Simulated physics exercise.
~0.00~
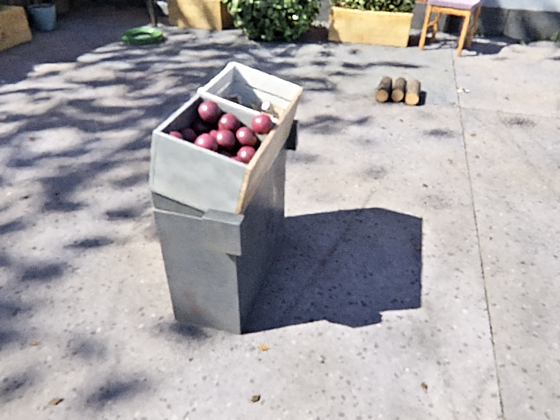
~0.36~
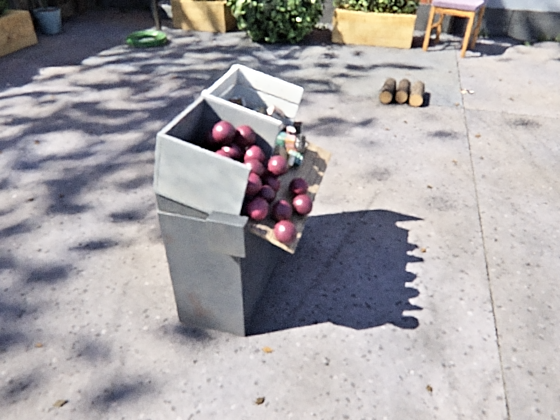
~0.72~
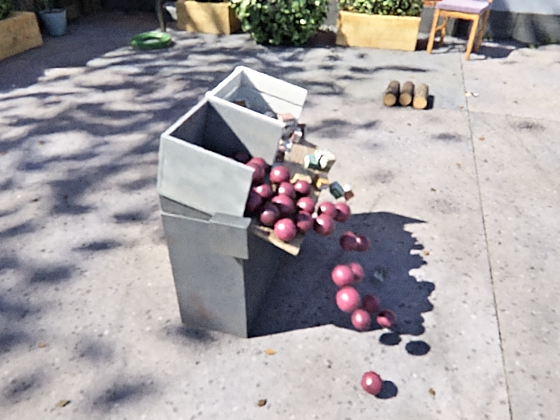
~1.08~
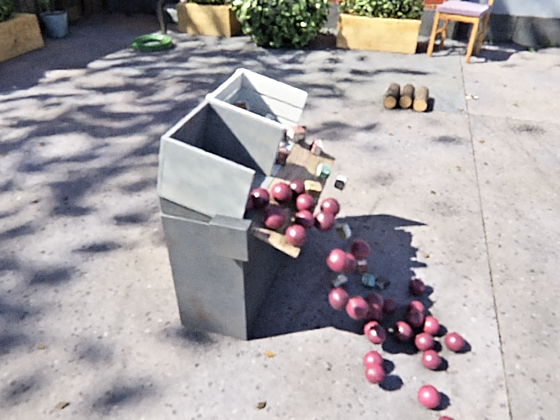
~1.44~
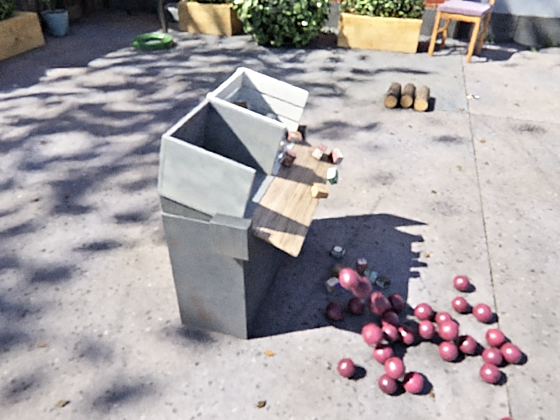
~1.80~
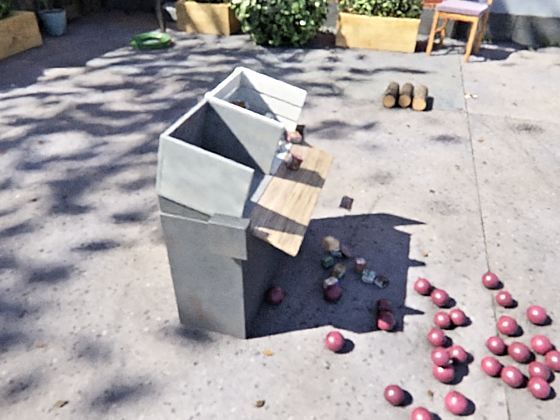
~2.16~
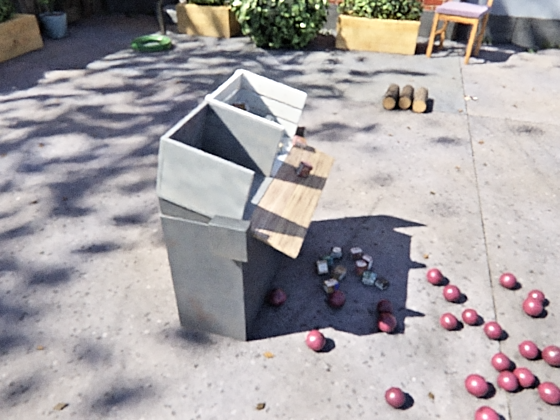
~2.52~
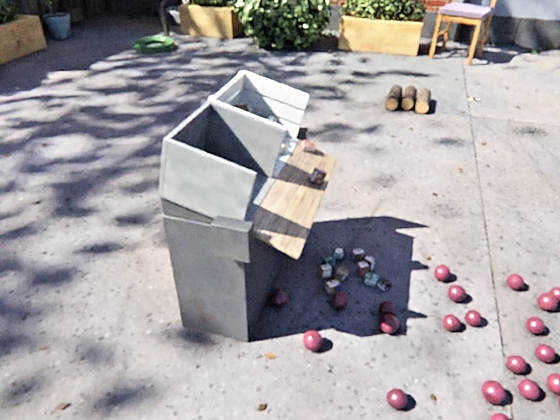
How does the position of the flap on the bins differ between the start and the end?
At the start the flap leans upright against the right side of the bins. By the end it has tipped over onto its side, sloping down to the right with its wooden face showing.
